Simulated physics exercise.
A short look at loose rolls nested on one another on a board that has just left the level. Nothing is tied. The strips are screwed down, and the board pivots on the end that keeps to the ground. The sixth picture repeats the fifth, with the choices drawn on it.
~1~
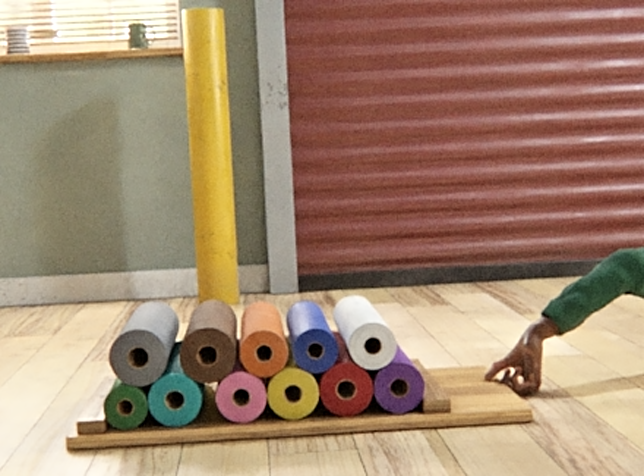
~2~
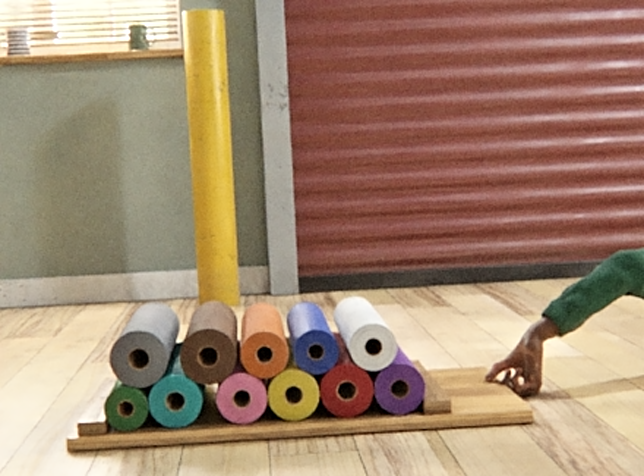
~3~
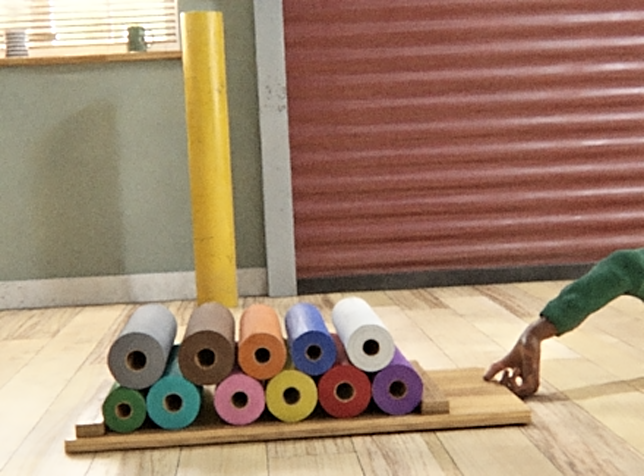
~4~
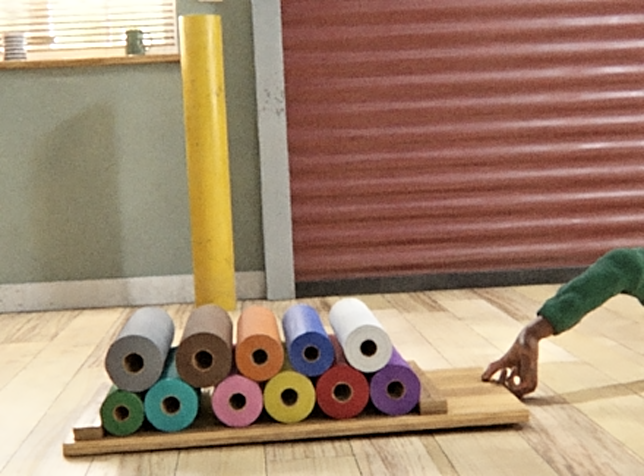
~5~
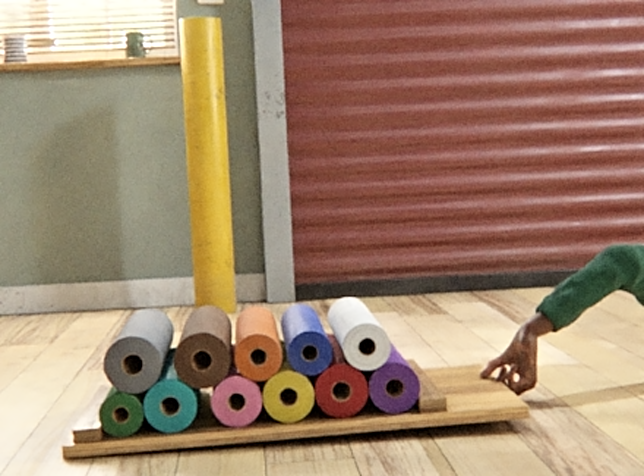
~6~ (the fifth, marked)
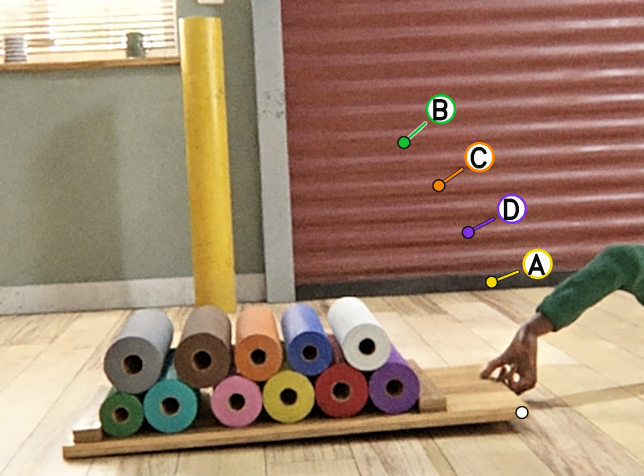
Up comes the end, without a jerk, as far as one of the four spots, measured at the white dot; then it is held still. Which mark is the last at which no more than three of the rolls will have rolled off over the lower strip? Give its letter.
The answer is mark D.
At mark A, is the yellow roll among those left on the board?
Yes, with A.
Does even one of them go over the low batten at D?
At D: Yes.
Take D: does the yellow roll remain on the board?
The yellow roll: Yes.
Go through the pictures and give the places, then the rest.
The first picture shows orange roll (264, 353); grey roll (138, 358); white roll (373, 346).
The second picture shows white roll (373, 347); blue roll (316, 351).
The third picture shows board (294, 399); red roll (345, 391); purple roll (398, 389); orange roll (262, 355).
The fourth picture shows board (293, 400); green roll (122, 413); turquoise roll (171, 405).
The fifth picture shows board (292, 400); green roll (121, 415); turquoise roll (170, 406).
On the marked copy, A at (492, 282); B at (404, 142); C at (439, 186); D at (468, 232); the white dot at (522, 412).
With D. Early on, board at 16°.
Further on, board at 25°.
At the end, board at 25°, one over the low batten (grey).
As for the rest, A one over the low batten (grey); B eleven over the low batten; C four over the low batten (brown, orange, grey, blue).
